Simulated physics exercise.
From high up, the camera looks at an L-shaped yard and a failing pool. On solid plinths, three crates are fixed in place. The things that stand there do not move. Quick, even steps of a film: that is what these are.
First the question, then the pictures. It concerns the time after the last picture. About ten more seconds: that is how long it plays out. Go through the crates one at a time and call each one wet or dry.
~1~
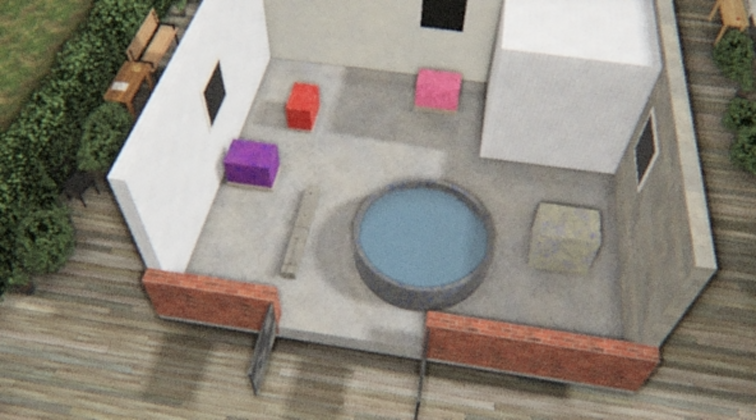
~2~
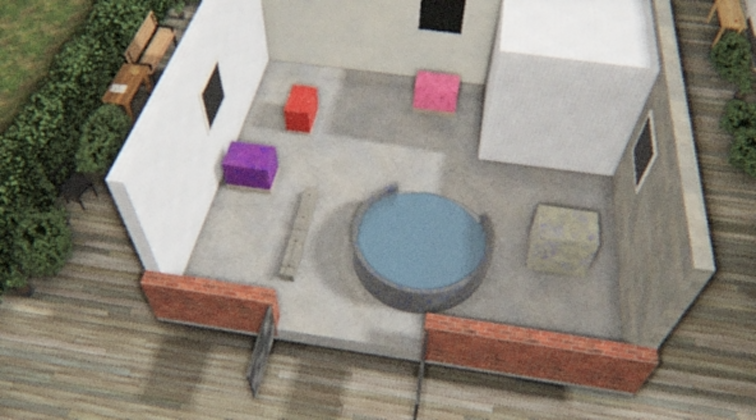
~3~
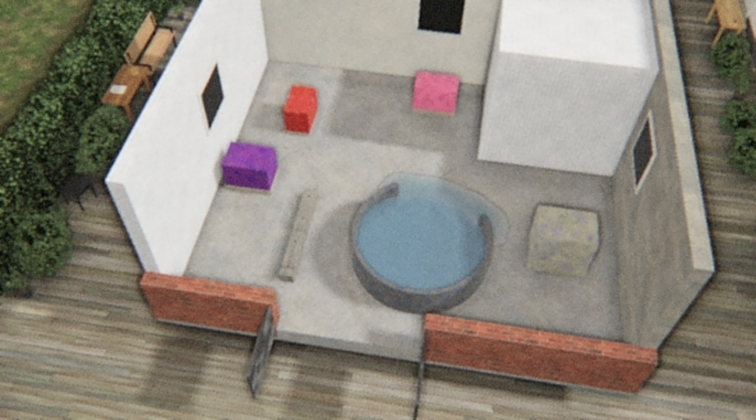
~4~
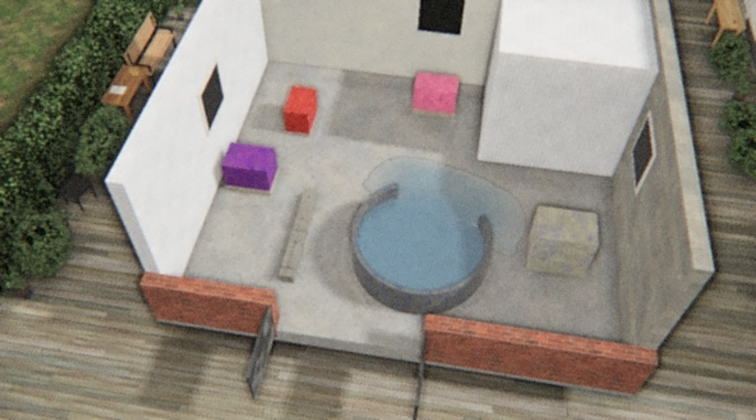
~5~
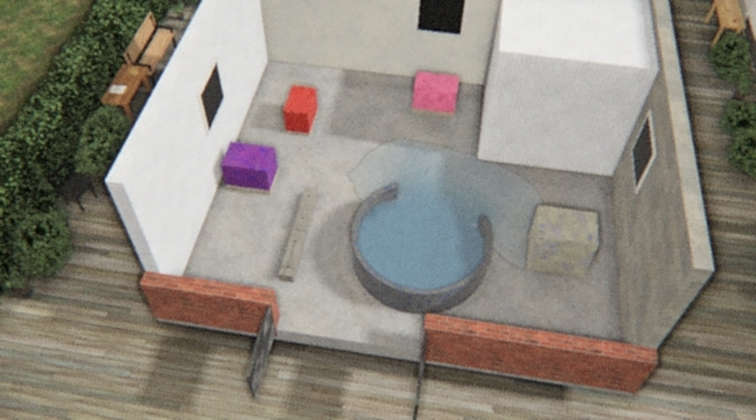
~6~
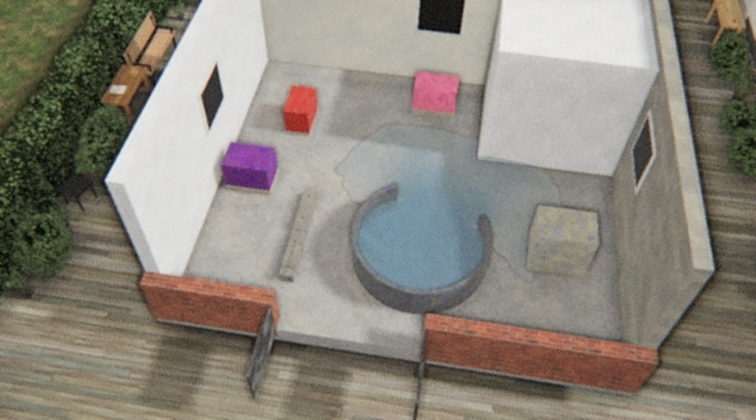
The purple crate is wet. The red crate is wet. The pink crate is wet.
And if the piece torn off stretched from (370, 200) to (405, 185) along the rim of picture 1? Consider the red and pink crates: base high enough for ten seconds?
The red one is reached; the pink one is not reached.
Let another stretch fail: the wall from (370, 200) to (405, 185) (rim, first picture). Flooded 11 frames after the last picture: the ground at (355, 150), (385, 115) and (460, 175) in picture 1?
Point one: Reached. Point two: Reached. Point three: Not reached.
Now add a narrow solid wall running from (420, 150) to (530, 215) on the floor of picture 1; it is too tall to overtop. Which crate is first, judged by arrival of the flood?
I'd go with the pink crate.
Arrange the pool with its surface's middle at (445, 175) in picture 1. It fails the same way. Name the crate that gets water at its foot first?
I'd say the pink-painted one is first.
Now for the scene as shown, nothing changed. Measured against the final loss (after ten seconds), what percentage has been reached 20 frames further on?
My figure: 0 percent.
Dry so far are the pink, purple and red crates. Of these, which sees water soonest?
The one in pink, I say.
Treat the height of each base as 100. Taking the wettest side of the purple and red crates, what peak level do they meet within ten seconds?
In order: 150% and 270%.
A moment on, water covers 35 % of the floor; the purple crate not reached, the red crate not reached, the pink crate water round its plinth.
Next, water covers 35 % of the floor; the purple crate not reached, the red crate water round its plinth, the pink crate water round its plinth.
Then, water covers 50 % of the floor; the purple crate not reached, the red crate water round its plinth, the pink crate water round its plinth.
Later, water covers 80 % of the floor; the purple crate water round its plinth, the red crate water round its plinth, the pink crate water round its plinth.
In the end, water covers 95 % of the floor; the purple crate was topped, the red crate was topped, the pink crate was topped.
